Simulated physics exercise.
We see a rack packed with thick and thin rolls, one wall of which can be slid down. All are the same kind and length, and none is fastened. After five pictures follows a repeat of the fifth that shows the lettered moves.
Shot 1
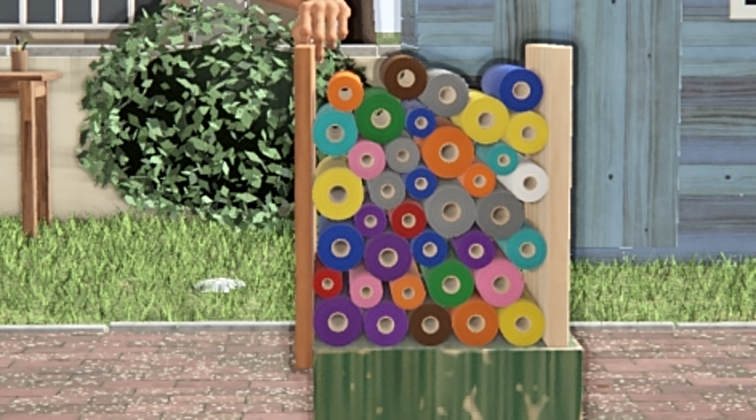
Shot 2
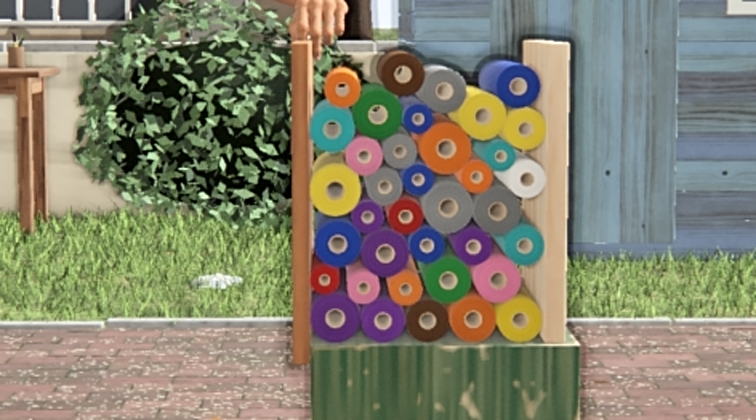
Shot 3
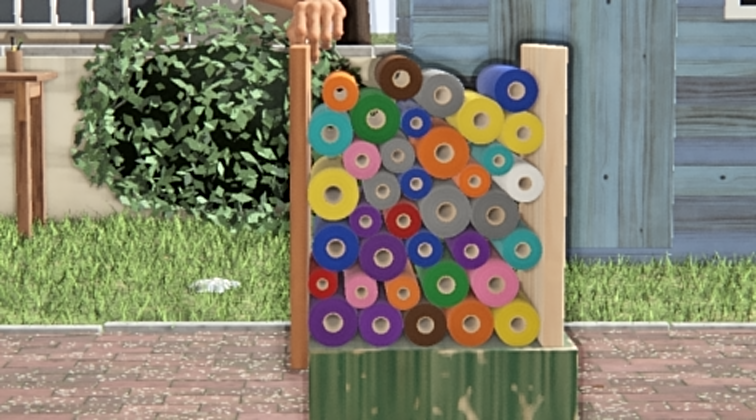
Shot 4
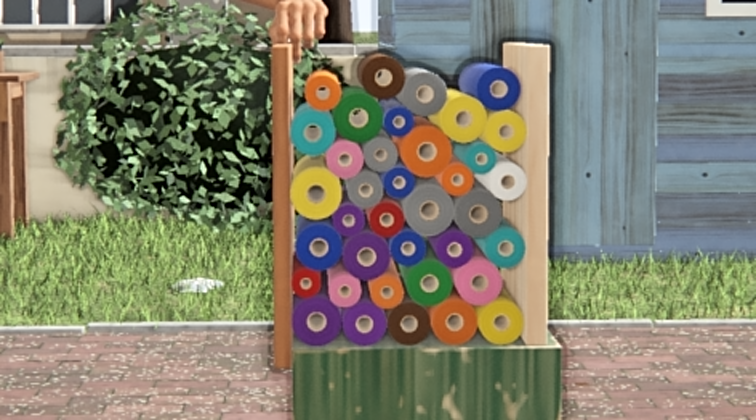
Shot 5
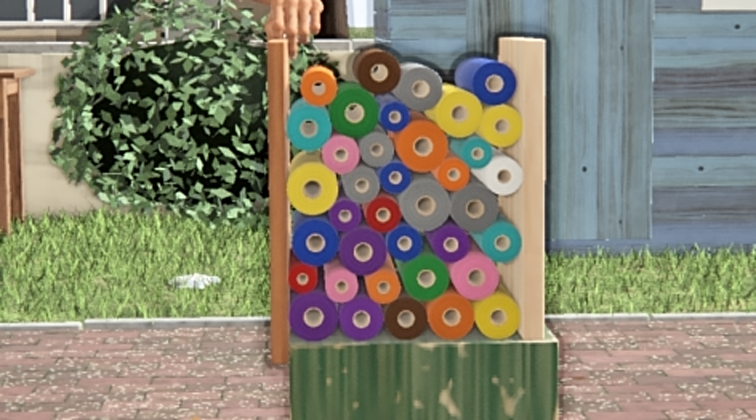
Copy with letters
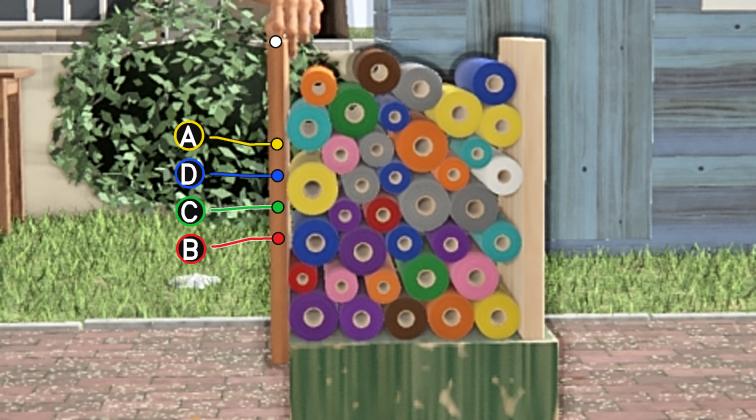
In this clip, thick and thin colourful rolls sit stacked between two upright boards on a green base, with a hand at the top of the left board. The view shifts slightly, while the rolls, boards and hand show no clear movement.
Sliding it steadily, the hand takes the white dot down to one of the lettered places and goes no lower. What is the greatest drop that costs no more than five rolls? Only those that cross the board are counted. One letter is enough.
No lower than C.
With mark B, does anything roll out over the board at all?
At B: Yes.
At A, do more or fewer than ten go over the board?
It loses fewer than ten.
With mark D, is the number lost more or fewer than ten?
At D, fewer than ten.
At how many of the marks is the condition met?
The number is three.
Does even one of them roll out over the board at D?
Yes.
On the marked copy, A at (277, 144); B at (278, 238); C at (278, 207); D at (277, 176); the white dot at (276, 42).
Following C. Soon after the start, top of the board (286, 113).
Later, top of the board (287, 194).
In the end, top of the board (287, 206), three out over the board.
As for the rest, A one out over the board; B six out over the board; D three out over the board.
